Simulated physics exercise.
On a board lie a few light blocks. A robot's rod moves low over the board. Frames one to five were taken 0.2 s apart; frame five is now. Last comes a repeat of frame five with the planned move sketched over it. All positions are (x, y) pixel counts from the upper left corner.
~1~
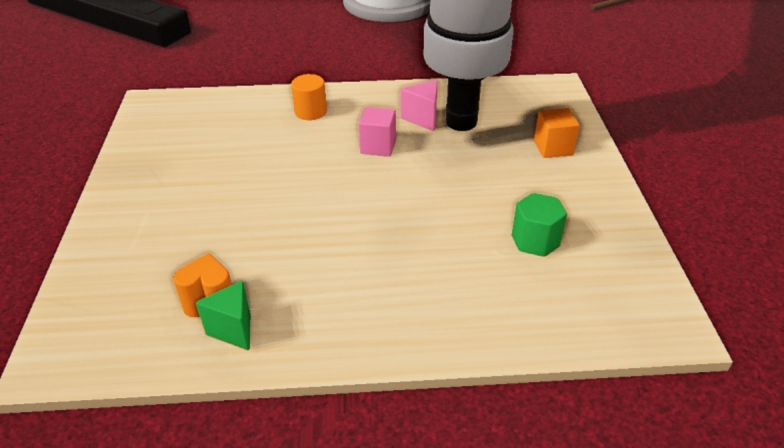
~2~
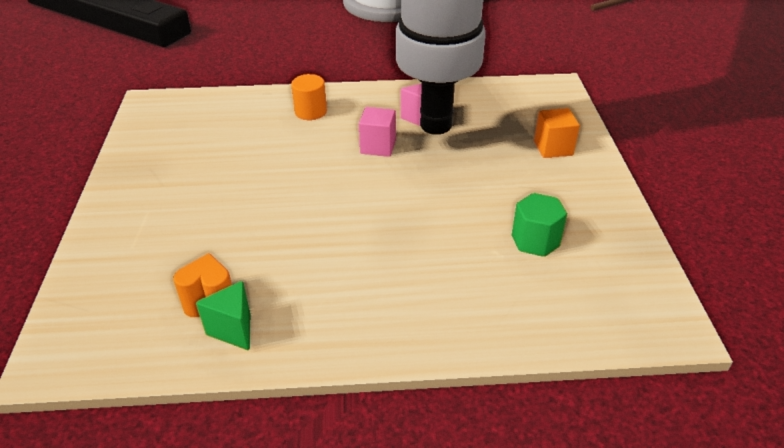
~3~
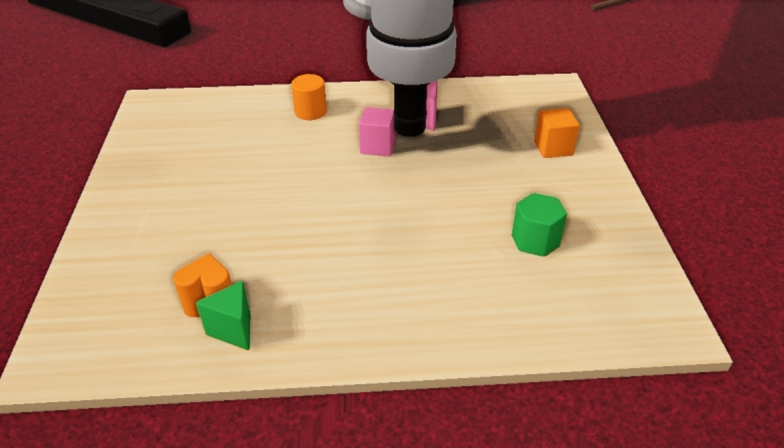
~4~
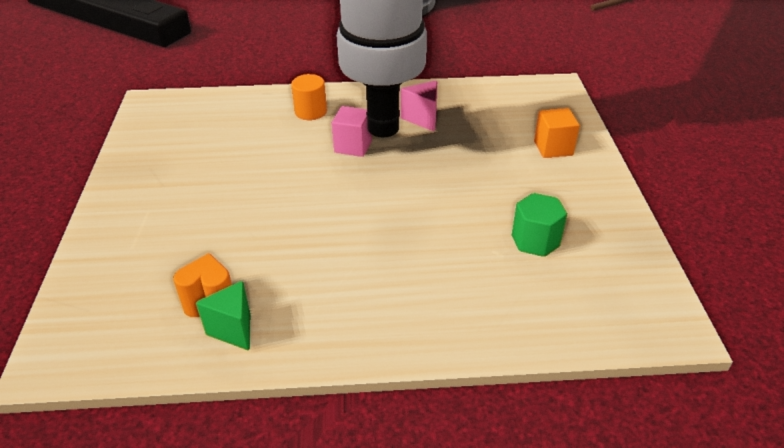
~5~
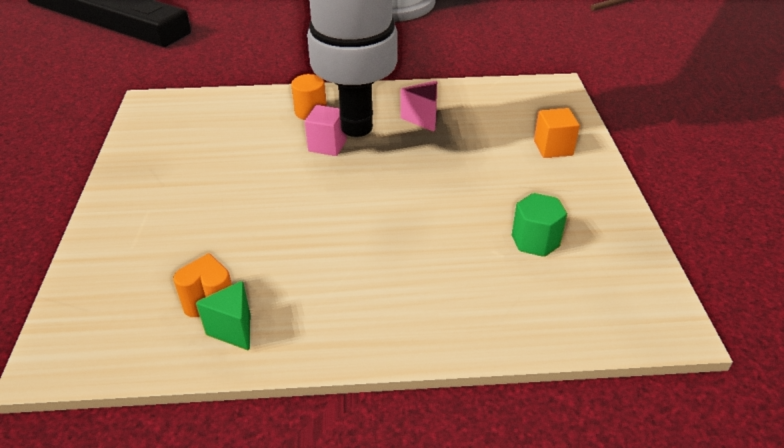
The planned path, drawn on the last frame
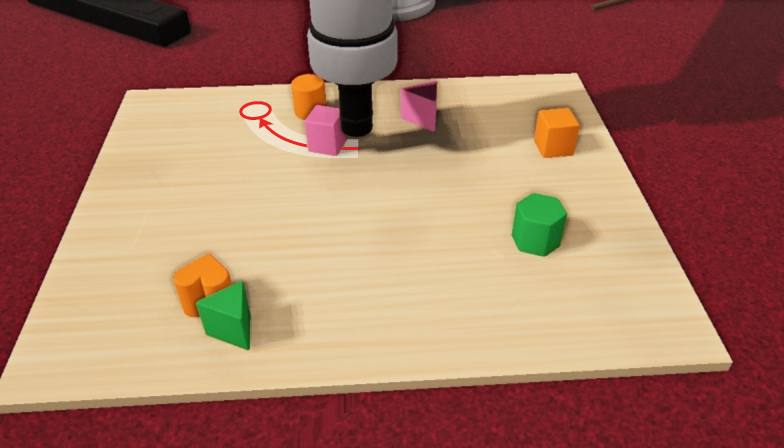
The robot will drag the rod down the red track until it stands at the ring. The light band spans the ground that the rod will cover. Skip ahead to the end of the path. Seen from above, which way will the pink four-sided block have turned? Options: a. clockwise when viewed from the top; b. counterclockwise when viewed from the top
b: Counterclockwise when viewed from the top.
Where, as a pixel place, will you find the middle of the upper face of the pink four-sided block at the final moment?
It is at (232, 105).
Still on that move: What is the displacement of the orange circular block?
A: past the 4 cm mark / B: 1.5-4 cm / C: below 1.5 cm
C.
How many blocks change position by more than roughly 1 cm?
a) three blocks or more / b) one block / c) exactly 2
My pick is b.
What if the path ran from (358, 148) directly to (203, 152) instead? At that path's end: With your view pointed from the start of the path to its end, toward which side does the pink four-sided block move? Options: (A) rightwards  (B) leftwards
My pick is A.
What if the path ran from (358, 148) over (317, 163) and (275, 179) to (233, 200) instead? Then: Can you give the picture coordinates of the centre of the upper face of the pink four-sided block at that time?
Pixel (302, 115).
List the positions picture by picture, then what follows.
The first frame shows tip of the rod (461, 124), middles of tops, orange circular block (308, 82), pink four-sided block (377, 116).
The second frame shows rod (436, 127), nothing pushed.
The third frame shows rod (410, 129), nothing pushed.
The fourth frame shows rod (383, 130), pink four-sided block (351, 115).
The fifth frame shows rod (357, 129), orange circular block (308, 82), pink four-sided block (325, 114).
The line goes from (358, 148) by way of (310, 146) and (273, 132) to (256, 110).
What follows on the original path. One third of the way, rod (307, 127); pink four-sided block (275, 112).
Two thirds of the way, rod (269, 113); pink four-sided block (235, 106), turned 40° anticlockwise.
At the end, rod (253, 92); orange circular block unmoved; pink four-sided block (232, 105), turned 50° anticlockwise.
